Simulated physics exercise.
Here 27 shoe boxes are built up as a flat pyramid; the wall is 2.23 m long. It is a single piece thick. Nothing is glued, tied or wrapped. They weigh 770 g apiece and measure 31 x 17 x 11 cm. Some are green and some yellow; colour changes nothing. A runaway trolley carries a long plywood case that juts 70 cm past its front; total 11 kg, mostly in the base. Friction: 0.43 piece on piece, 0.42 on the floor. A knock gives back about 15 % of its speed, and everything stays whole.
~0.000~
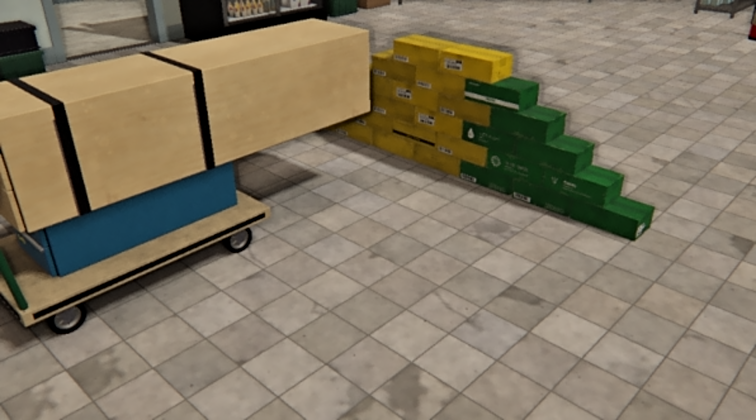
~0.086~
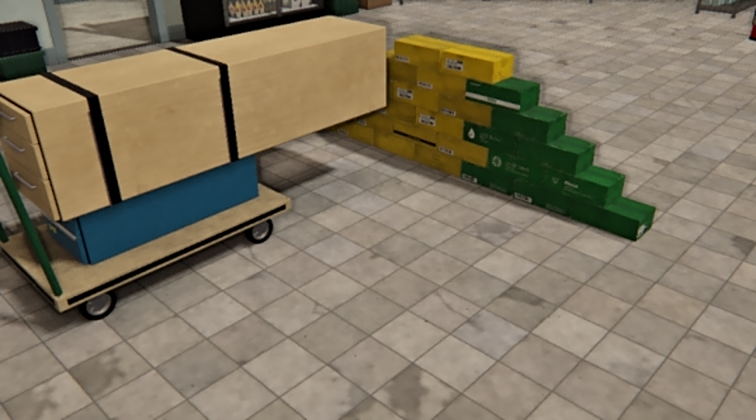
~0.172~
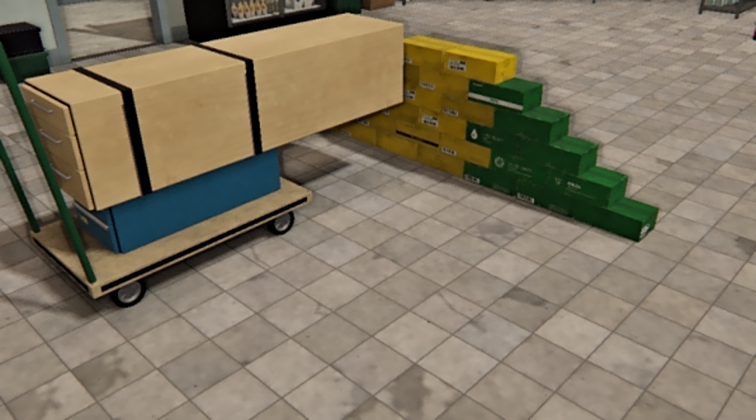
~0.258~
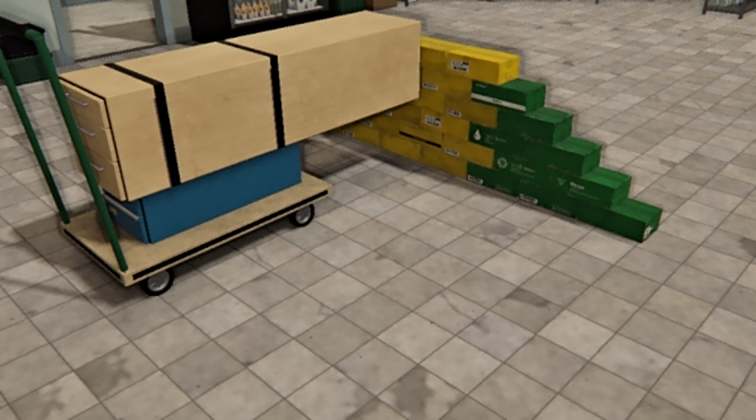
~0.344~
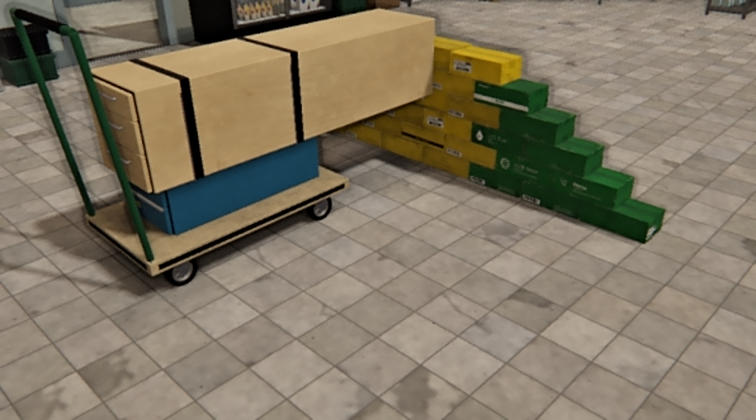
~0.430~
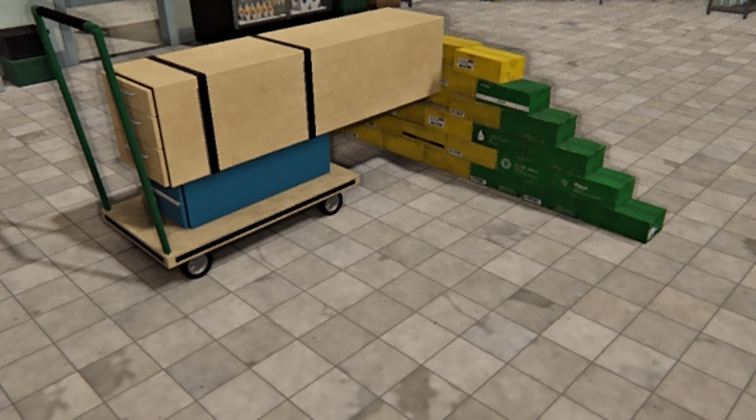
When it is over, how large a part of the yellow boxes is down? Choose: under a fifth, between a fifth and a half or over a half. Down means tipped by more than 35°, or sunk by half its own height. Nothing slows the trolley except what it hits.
The part is between a fifth and a half.
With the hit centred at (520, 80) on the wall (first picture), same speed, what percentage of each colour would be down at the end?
Then green 20, yellow 20 per cent.
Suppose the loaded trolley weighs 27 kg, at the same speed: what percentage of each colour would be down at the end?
Then green 0, yellow 30 per cent.
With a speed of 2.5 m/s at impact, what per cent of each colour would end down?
In that case green 0, yellow 30 per cent.
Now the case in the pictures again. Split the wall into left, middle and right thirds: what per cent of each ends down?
In per cent: Left 20, middle 40, right 0.
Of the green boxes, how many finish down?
Green 0.
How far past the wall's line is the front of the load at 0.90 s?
Some 35 cm beyond.
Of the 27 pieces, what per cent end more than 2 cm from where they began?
35 per cent.
After 0.62 s, load 21 cm past the wall's line, still rolling; 3 of the 18 yellow boxes down (3 of 27 in all colours); top yellow box leaning 31°, 7 cm lower.
After 0.90 s, load 35 cm past the wall's line, still rolling; 7 of the 18 yellow boxes down (7 of 27 in all colours); top yellow box on its side.
At rest (2.4 s), load 73 cm past the wall's line, stopped; 7 of the 18 yellow boxes down (7 of 27 in all colours); top yellow box on its side; top green box unmoved. That is 39 per cent. As the last picture would show them, middles, top yellow box near (512, 119), top green box near (513, 94).
